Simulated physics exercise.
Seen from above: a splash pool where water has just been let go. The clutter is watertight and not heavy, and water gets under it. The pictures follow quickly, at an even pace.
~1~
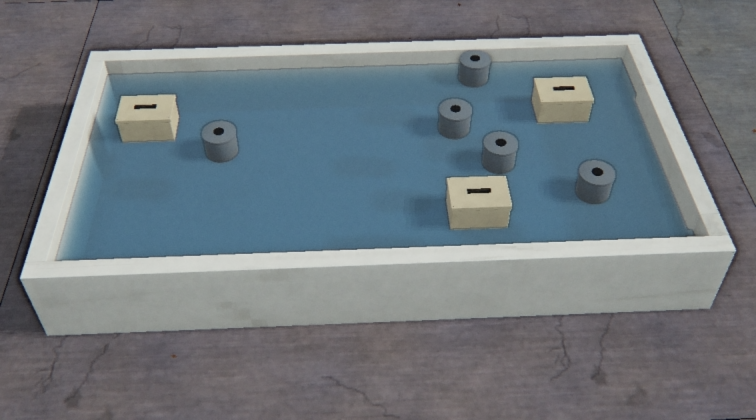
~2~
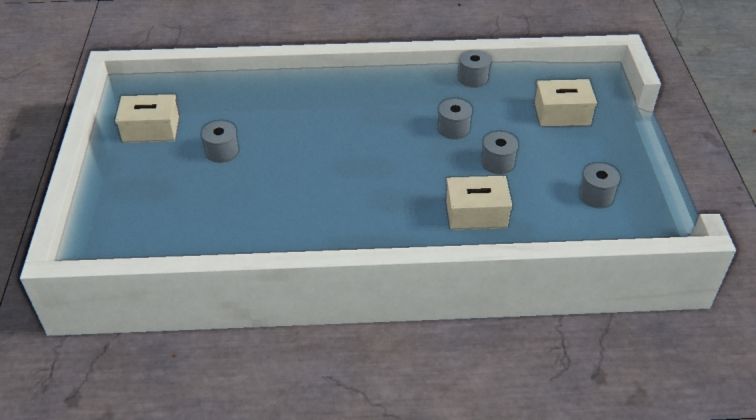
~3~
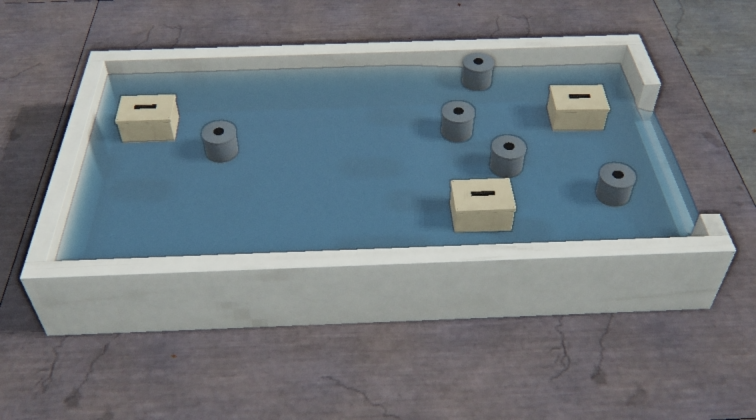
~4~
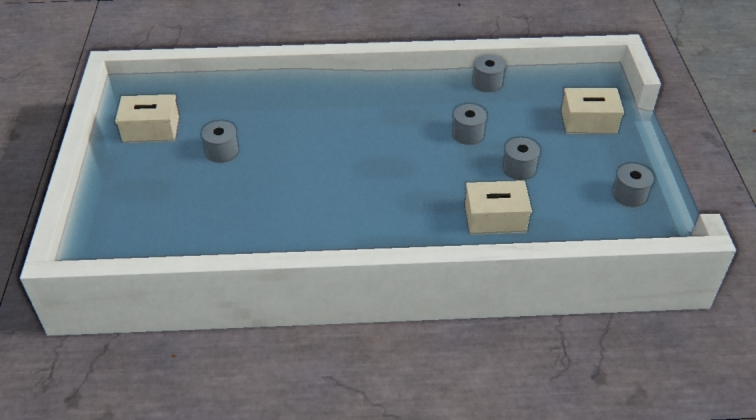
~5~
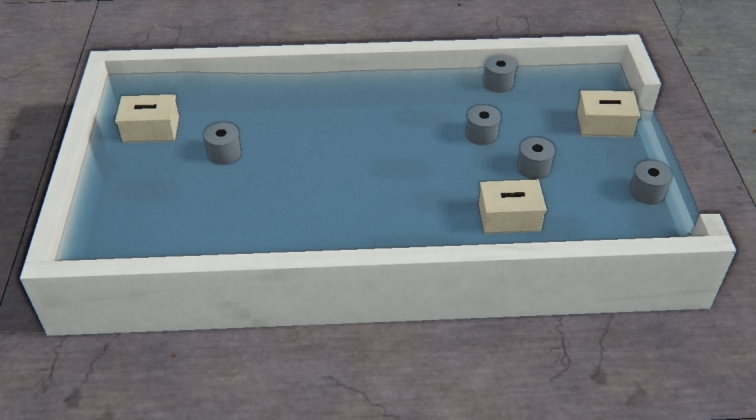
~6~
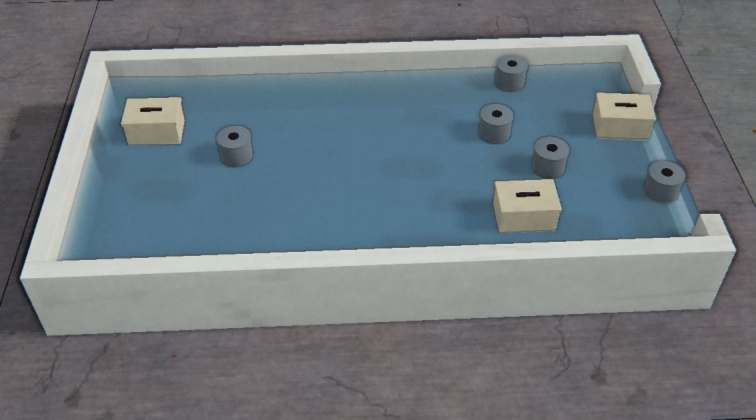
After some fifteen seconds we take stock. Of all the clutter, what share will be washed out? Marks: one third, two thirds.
It is one to two thirds.
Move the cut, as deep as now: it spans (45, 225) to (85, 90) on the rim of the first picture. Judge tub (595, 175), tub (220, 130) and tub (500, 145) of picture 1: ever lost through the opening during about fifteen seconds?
In that order: Left behind, out, left behind.
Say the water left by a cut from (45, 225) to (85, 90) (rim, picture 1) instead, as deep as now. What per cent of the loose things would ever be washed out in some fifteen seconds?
Close to 20 %.
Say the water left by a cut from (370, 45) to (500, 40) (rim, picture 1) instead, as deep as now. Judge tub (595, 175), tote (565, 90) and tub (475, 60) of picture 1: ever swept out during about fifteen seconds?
In turn: Inside, yes, gone.
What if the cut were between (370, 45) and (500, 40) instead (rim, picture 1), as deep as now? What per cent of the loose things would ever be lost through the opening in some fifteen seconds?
I make it 40 per cent.
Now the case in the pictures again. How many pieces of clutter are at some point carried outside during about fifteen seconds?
The number is 3.
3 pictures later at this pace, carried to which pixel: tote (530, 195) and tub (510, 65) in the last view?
Roughly at (575, 194) and (544, 65).
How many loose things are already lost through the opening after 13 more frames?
That makes 2.
A moment on, 2 of 8 are out; 6 afloat.
Next, 2 of 8 are out; 6 afloat.
Later, 3 of 8 are out; 5 afloat.
In the end, 3 of 8 are out; 5 afloat.
